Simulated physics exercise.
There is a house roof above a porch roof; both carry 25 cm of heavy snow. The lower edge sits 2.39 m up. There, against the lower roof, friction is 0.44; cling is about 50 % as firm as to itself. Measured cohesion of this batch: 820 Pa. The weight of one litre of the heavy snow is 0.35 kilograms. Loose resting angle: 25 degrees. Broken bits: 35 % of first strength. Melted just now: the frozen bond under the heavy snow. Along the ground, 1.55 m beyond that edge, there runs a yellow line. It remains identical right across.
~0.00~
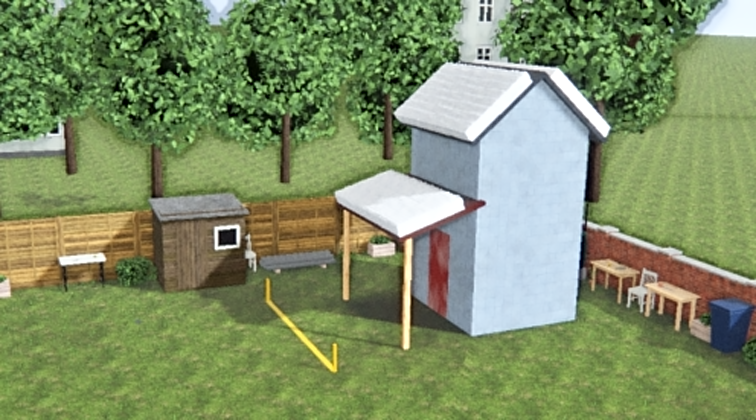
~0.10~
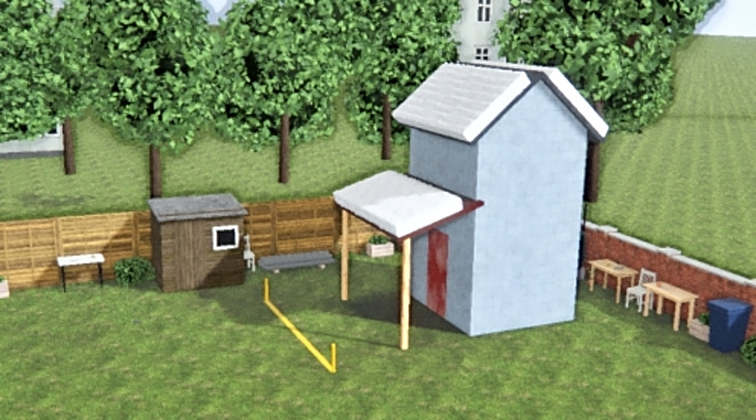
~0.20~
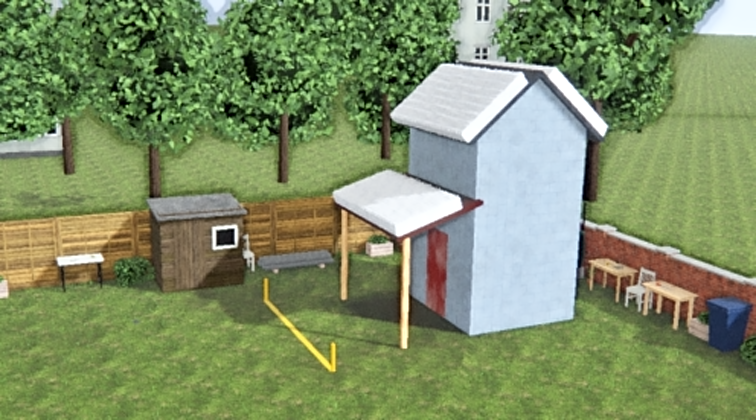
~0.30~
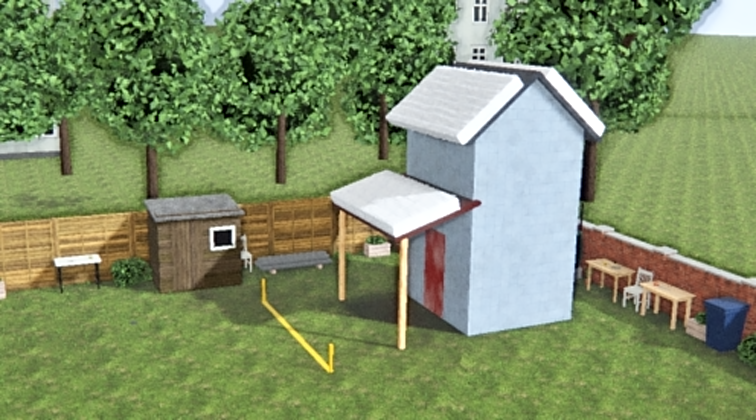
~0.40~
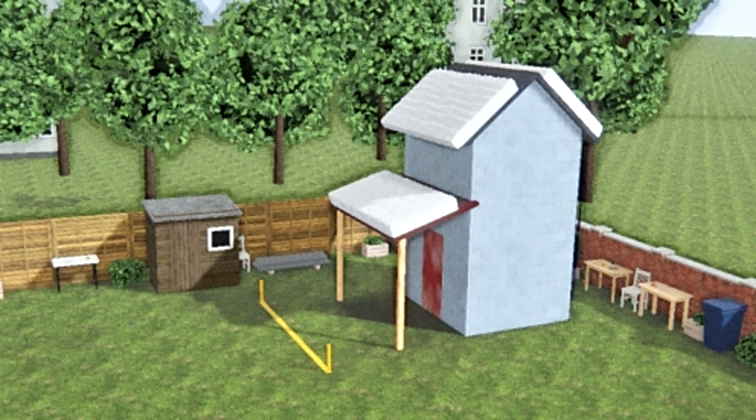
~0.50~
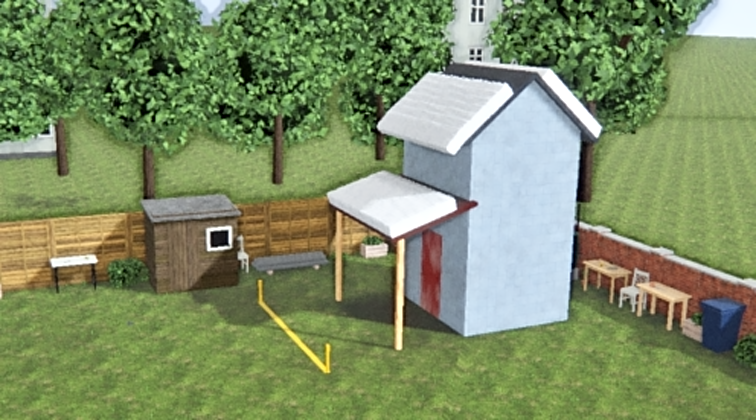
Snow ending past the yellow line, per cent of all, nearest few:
12 %.
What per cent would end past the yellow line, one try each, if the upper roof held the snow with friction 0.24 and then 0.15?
I'd say 30 %, followed by 30 %.
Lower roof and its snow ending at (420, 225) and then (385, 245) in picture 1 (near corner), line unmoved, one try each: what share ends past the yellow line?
I'd expect around 20 percent the first time and around 8 percent the second.
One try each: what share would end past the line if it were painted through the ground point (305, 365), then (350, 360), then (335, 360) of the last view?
One by one: 8 in a hundred, 30 in a hundred, 22 in a hundred.
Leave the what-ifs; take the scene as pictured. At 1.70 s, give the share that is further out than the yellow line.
I'd say near 0 in a hundred.
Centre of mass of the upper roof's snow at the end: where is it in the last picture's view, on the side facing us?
At about (352, 321).
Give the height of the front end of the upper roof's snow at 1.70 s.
Measured height: Approx. 2.2 m.
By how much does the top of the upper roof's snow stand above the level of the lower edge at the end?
The snow's top stands about 0.8 m above the lower edge.
After 1.05 s, none is below the lower edge and 0 % is past the line.
After 1.70 s, 3 % is below the lower edge and 0 % is past the line.
After 2.35 s, 56 % is below the lower edge and 11 % is past the line.
After 3.00 s, 58 % is below the lower edge and 12 % is past the line.
After 3.20 s, at the end, 58 % is below the lower edge and 12 % is past the line.
